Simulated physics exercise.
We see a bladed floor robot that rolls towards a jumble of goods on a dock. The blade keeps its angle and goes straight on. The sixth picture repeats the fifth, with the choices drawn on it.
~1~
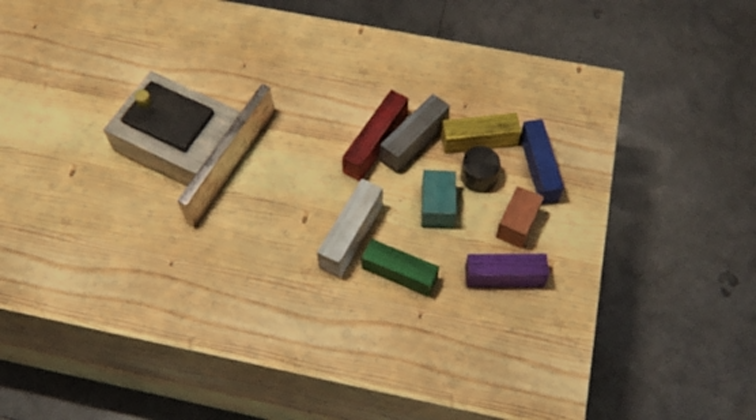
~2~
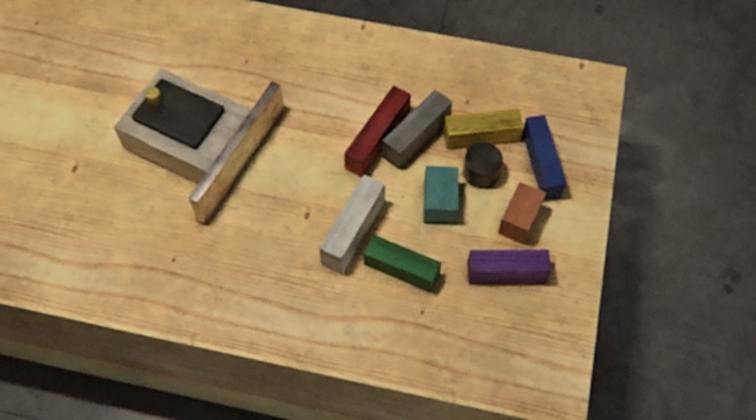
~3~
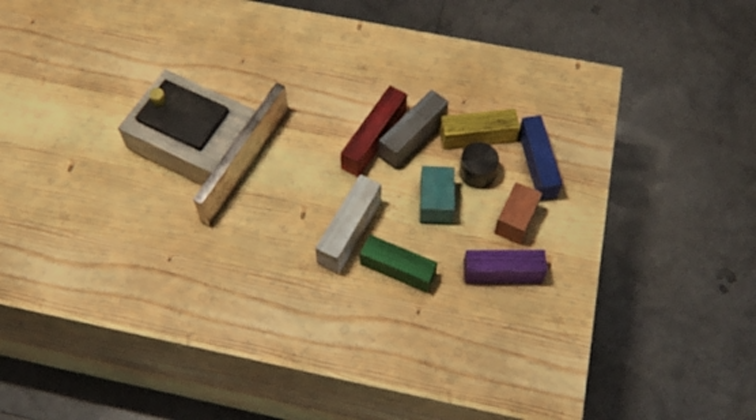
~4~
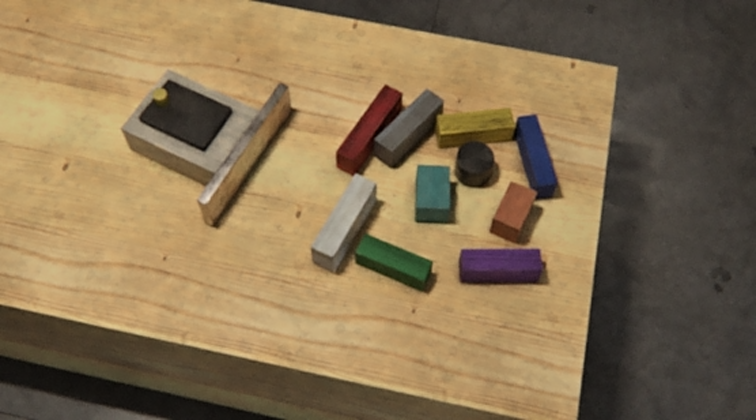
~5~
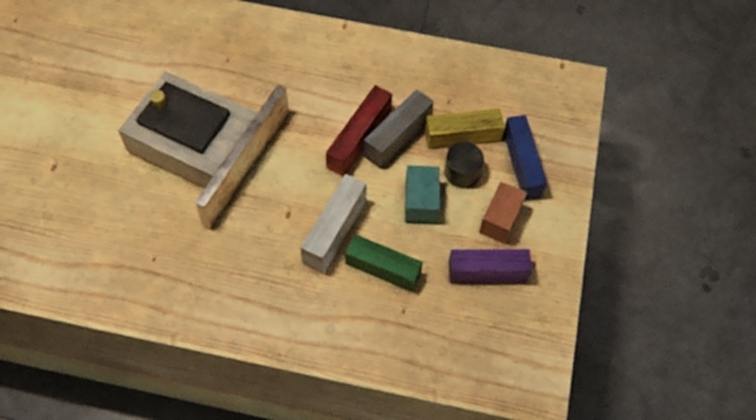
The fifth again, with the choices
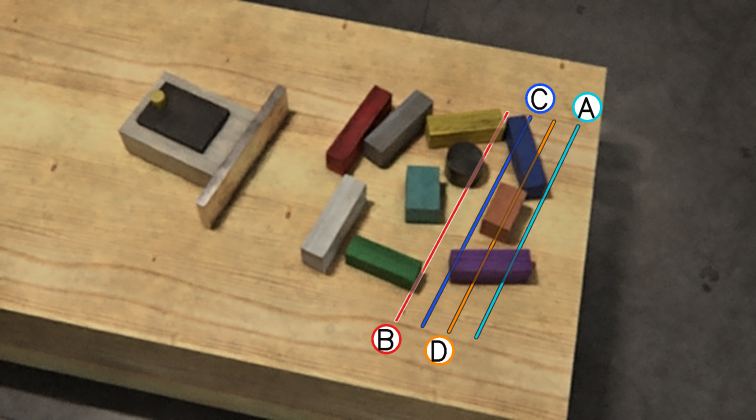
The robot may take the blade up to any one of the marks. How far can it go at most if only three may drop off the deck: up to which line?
Stop at D.
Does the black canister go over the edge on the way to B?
No.
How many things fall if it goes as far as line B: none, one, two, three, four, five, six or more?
The count is none.
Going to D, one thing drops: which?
The blue stick.
On the marked copy, A at (531, 225); B at (456, 210); C at (480, 215); D at (505, 220).
With D. Early on, robot (280, 136); grey stick (407, 132); red stick (381, 135).
Further on, robot (375, 155); blue stick (549, 161); orange crate (517, 223).
At the end, robot (448, 169); blue stick over the edge; yellow stick (595, 162); one fallen.
As for the rest, A drops four; B is within the limit but short; C is within the limit but short.
